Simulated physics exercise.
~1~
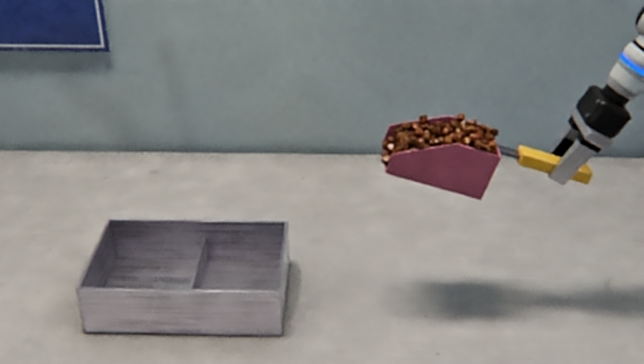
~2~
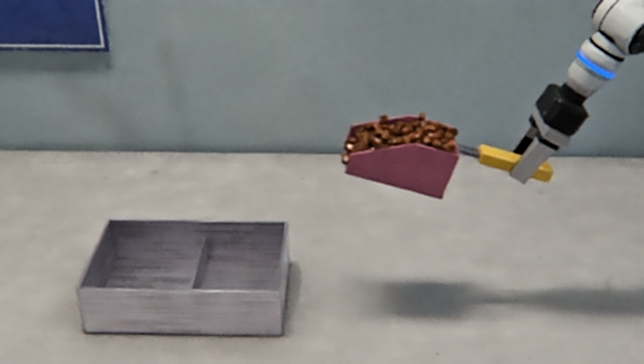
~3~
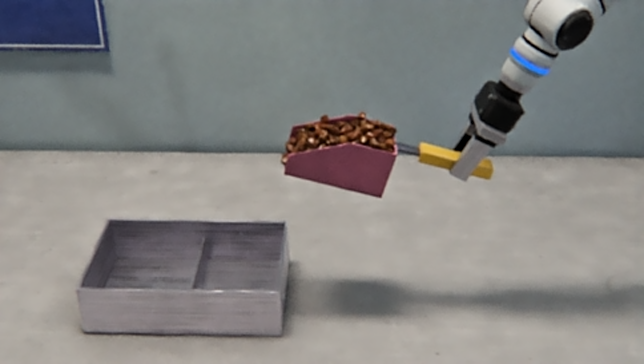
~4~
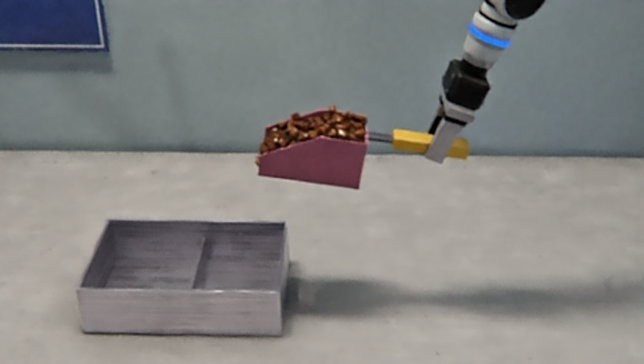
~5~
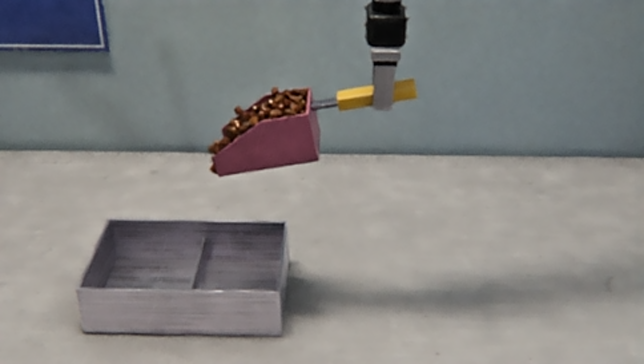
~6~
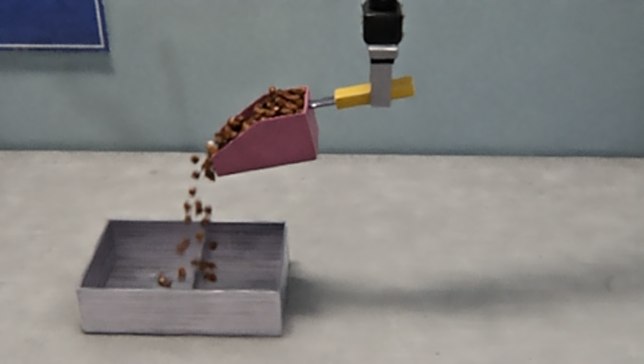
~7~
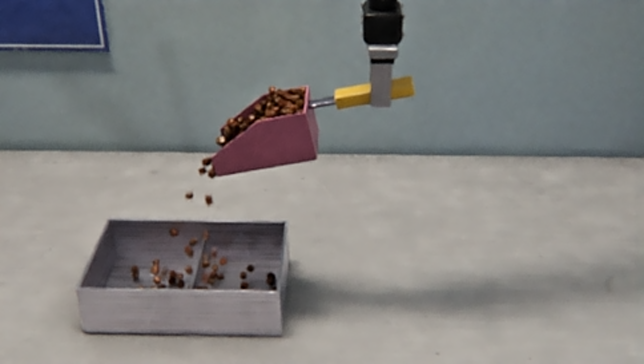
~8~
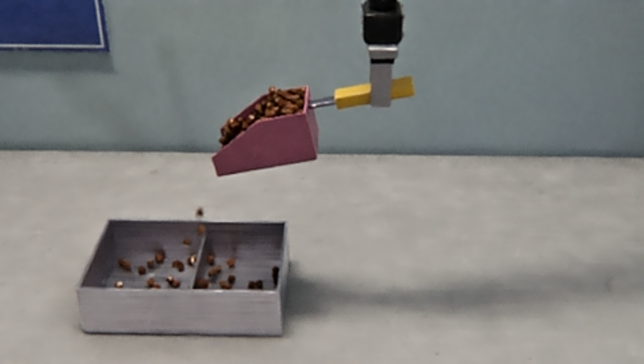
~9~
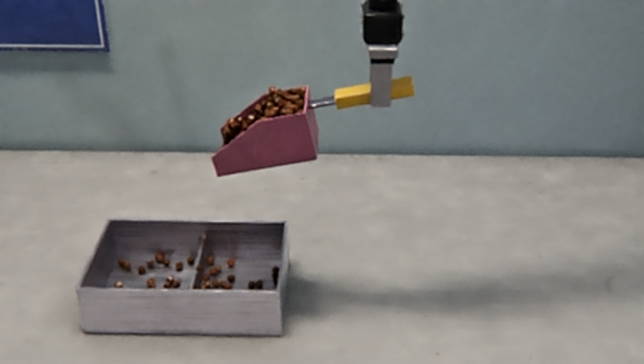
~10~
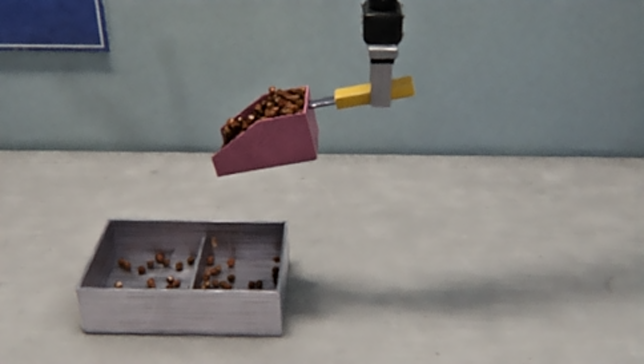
Above a divided gray box, a robot arm tips a pink scoop, spilling some brown pellets.
